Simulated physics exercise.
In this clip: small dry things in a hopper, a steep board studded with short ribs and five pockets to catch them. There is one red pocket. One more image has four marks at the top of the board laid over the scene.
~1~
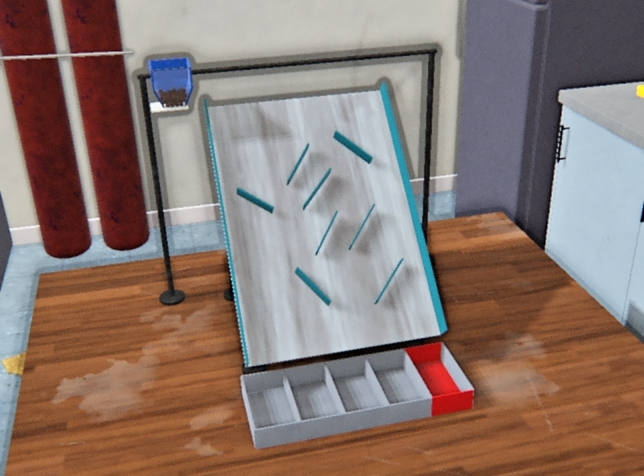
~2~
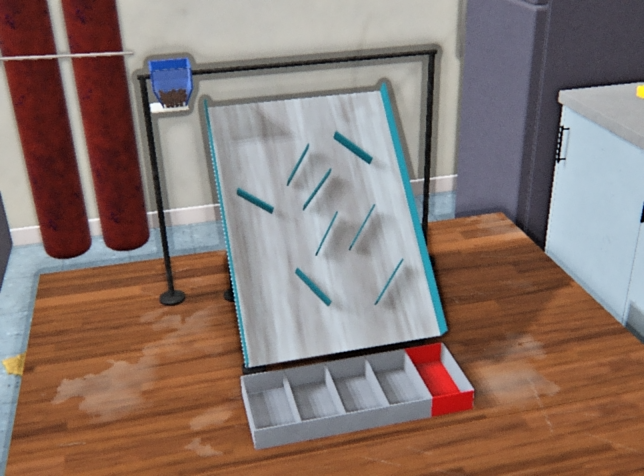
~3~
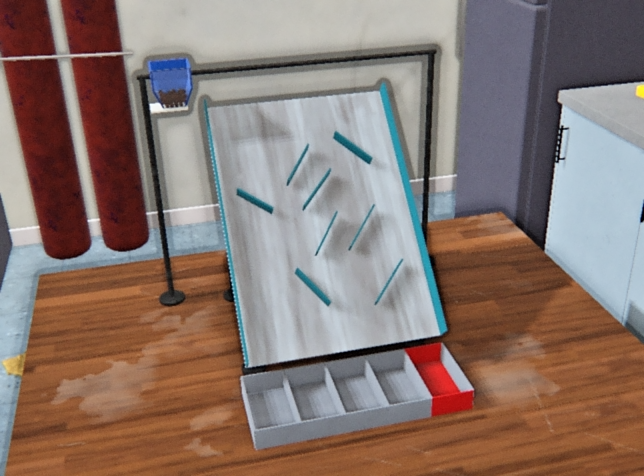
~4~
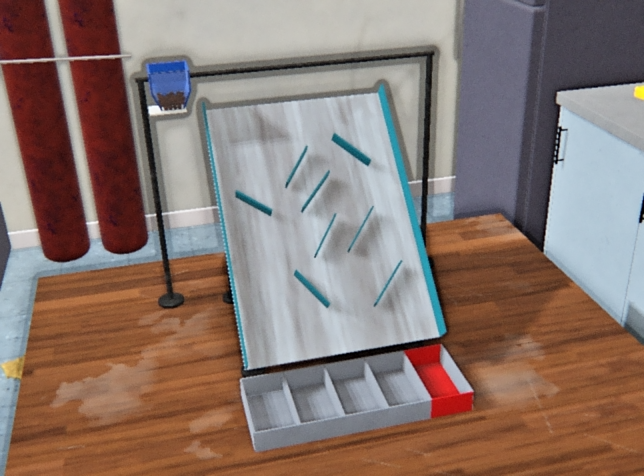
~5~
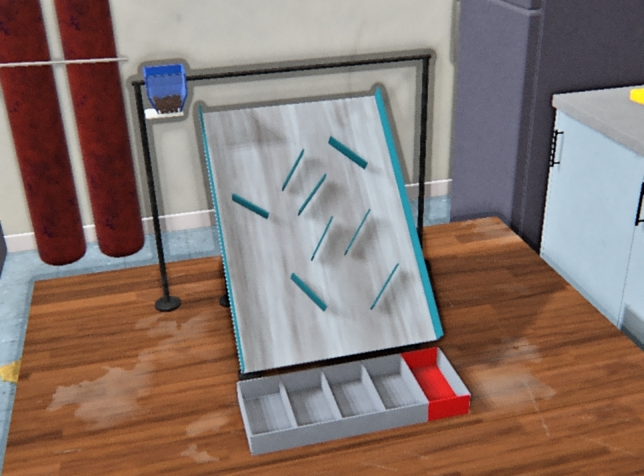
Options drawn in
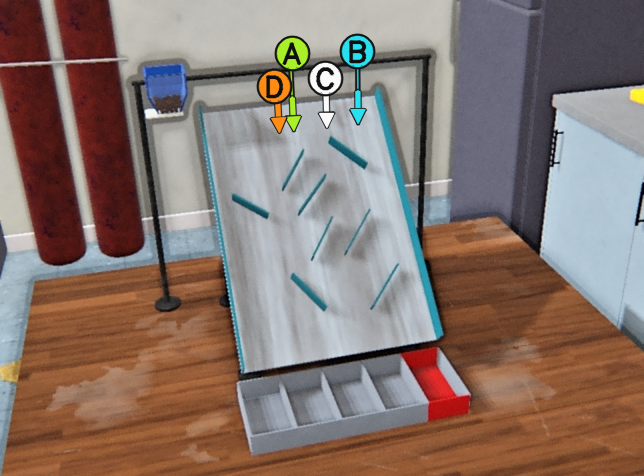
A steep, pale grey board with teal side edges and short teal ribs stands on a brown wooden floor, seen from the front and slightly above, in a room with dark red upright cylinders at left and a pale blue cabinet at right. A blue hopper of small dark things hangs from a black frame at upper left, above a grey tray of five pockets, the rightmost red. Nothing in the scene visibly moves; only the view shifts very slightly.
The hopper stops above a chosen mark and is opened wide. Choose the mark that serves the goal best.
Best: B.
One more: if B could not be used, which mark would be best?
It is C.
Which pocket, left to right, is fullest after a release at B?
The fifth from the left.
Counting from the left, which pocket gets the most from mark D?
The fourth from the left.
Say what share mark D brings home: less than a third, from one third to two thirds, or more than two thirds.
Mark D gives less than a third.
On the marked copy, mark A meets the board at (293, 125); mark B meets the board at (358, 118); mark C meets the board at (326, 122); mark D meets the board at (279, 127).
Choosing A, only a few in the red pocket, the bulk in other pockets, close to a quarter outside the box.
Choosing B, close to two thirds in the red pocket, a small share in other pockets, close to a quarter outside the box.
Choosing C, close to half in the red pocket, close to a quarter in other pockets, close to a quarter outside the box.
Choosing D, only a few in the red pocket, all but a few in other pockets, a small share outside the box.
